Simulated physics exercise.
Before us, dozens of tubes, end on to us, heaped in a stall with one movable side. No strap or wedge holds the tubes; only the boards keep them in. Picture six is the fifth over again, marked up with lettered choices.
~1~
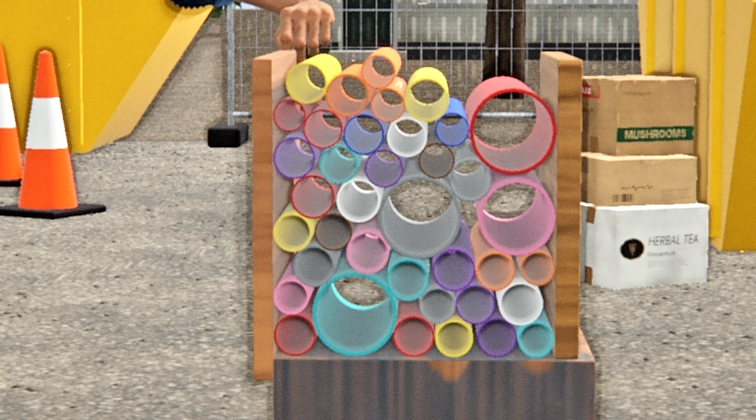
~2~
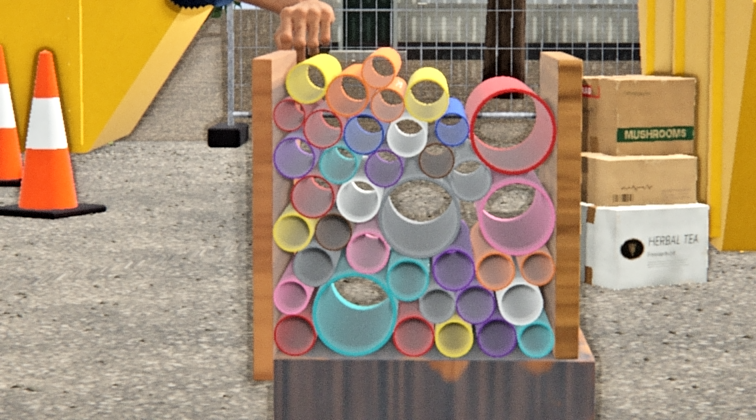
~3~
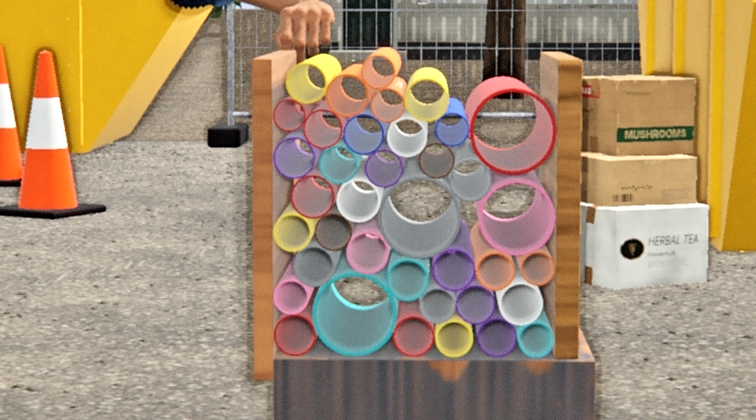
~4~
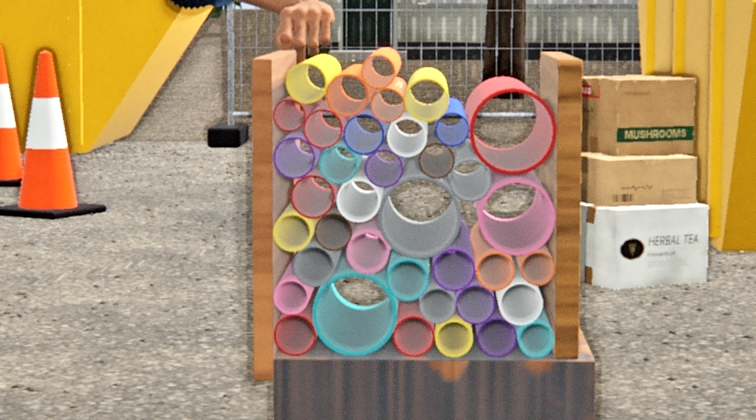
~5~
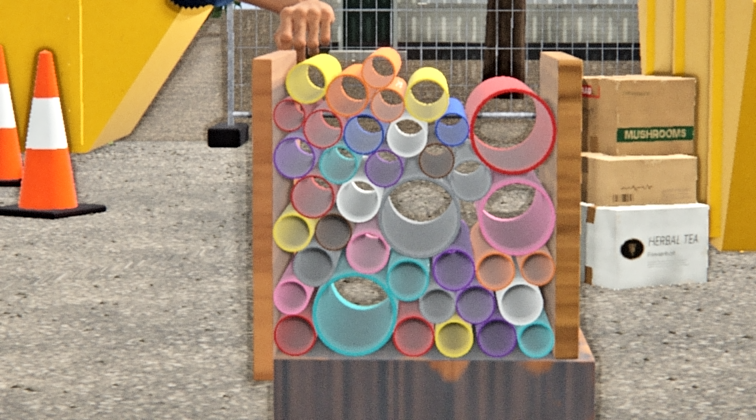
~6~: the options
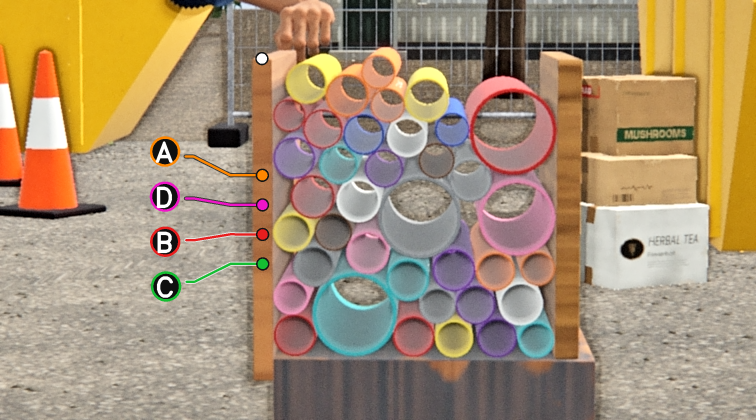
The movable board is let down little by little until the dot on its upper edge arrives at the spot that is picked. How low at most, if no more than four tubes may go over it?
It can be let down to A.
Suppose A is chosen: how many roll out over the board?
At A the number is two.
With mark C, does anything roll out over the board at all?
At C: Yes.
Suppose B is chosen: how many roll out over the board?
It comes to six.
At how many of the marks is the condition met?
The number is one.
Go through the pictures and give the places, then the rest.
A grey tube (420, 217); a white tube (359, 200); an orange tube (538, 268), in the first picture.
An orange tube (538, 268); a red tube (513, 132), in the second picture.
An orange tube (388, 105); side board (278, 200), in the third picture.
A red tube (295, 335); a turquoise tube (536, 340), in the fourth picture.
A pink tube (291, 296); a grey tube (420, 217); a white tube (359, 200), in the fifth picture.
On the marked copy, A at (262, 175); B at (262, 235); C at (262, 264); D at (262, 205); the white dot at (262, 59).
Taking A. A third of the way, top of the board (273, 115).
Two thirds of the way, top of the board (273, 175).
When it is over, top of the board (273, 175), two out over the board.
As for the rest, B more than four out over the board; C more than four out over the board; D more than four out over the board.
